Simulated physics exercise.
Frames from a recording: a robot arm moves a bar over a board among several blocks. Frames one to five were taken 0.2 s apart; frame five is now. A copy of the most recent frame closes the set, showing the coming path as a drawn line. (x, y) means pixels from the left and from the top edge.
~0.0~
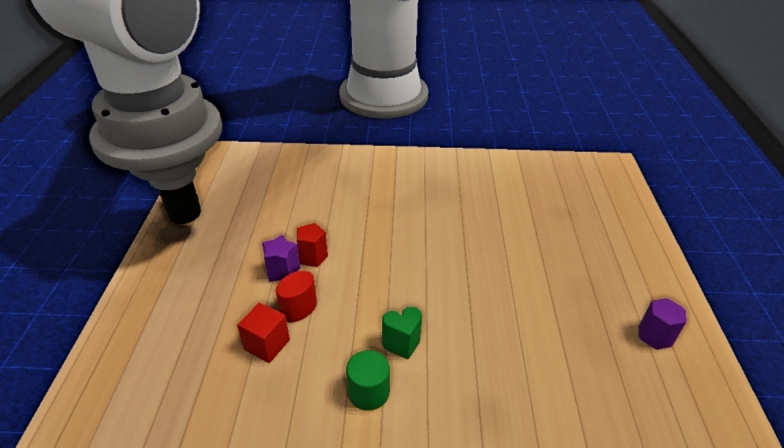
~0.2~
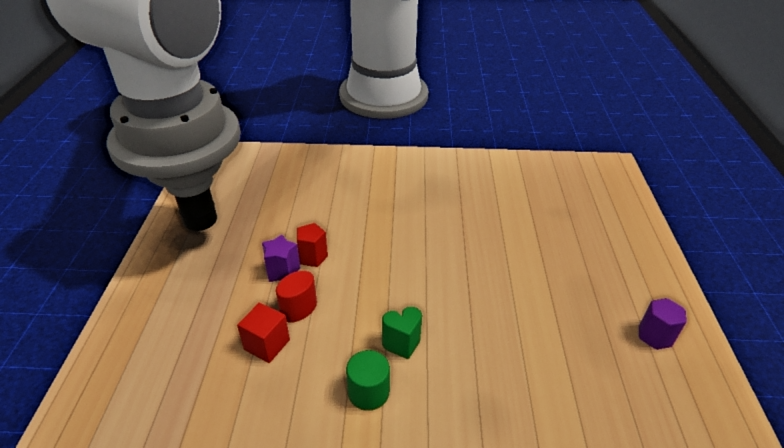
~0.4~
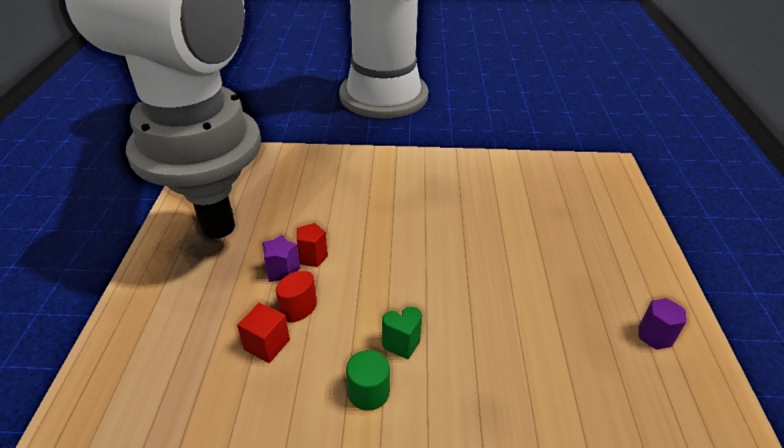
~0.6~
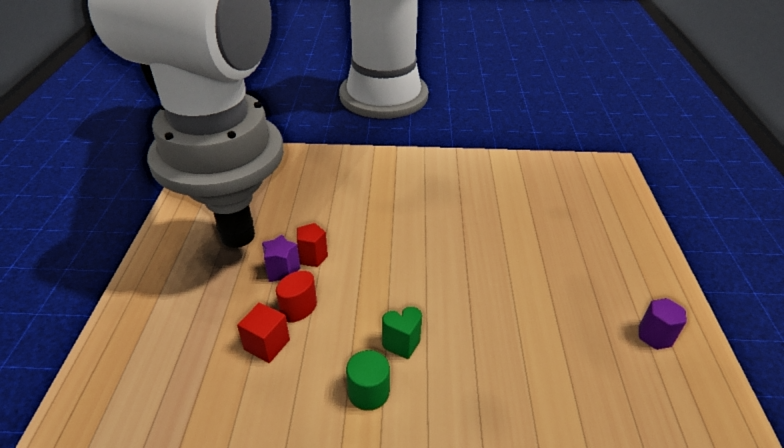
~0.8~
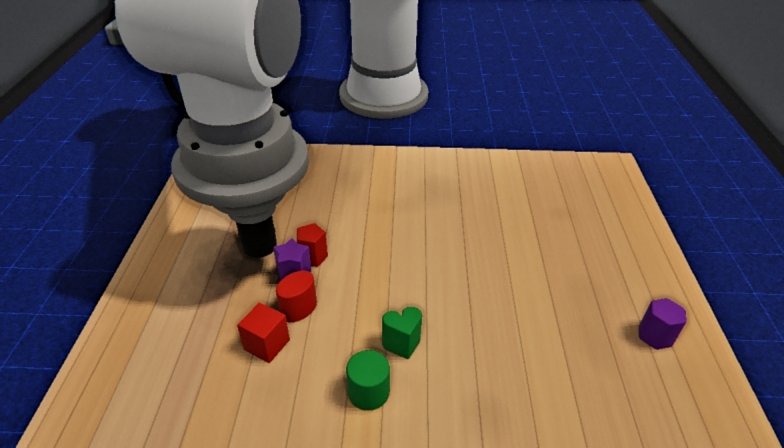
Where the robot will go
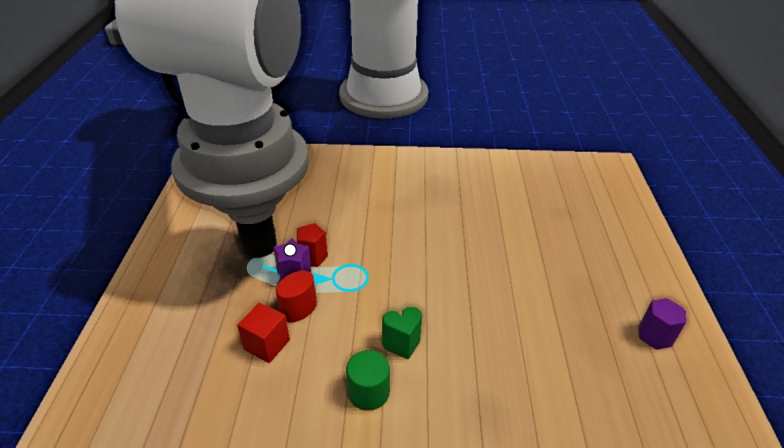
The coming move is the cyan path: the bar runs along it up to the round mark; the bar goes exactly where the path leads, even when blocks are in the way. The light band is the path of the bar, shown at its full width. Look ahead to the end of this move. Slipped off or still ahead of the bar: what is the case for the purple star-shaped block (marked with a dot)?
The purple star-shaped block stays in front.
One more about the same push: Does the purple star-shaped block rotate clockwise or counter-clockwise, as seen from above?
The answer is counter-clockwise.
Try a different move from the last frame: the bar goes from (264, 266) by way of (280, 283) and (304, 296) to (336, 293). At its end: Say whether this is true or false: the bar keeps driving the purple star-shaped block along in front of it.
My answer: True.
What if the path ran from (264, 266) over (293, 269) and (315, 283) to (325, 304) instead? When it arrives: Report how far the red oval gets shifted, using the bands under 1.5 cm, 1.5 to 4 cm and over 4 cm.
The 1.5 to 4 cm band.
Drawn move, from (264, 266) by way of (290, 276) and (319, 280) to (350, 278); the dot is on the purple star-shaped block.
The first path, step by step. Halfway along, bar at (301, 259); purple star-shaped block at (330, 258), turned 40° anticlockwise.
At the end, bar at (349, 259); purple star-shaped block at (378, 259), turned 35° anticlockwise; red pentagonal block still.
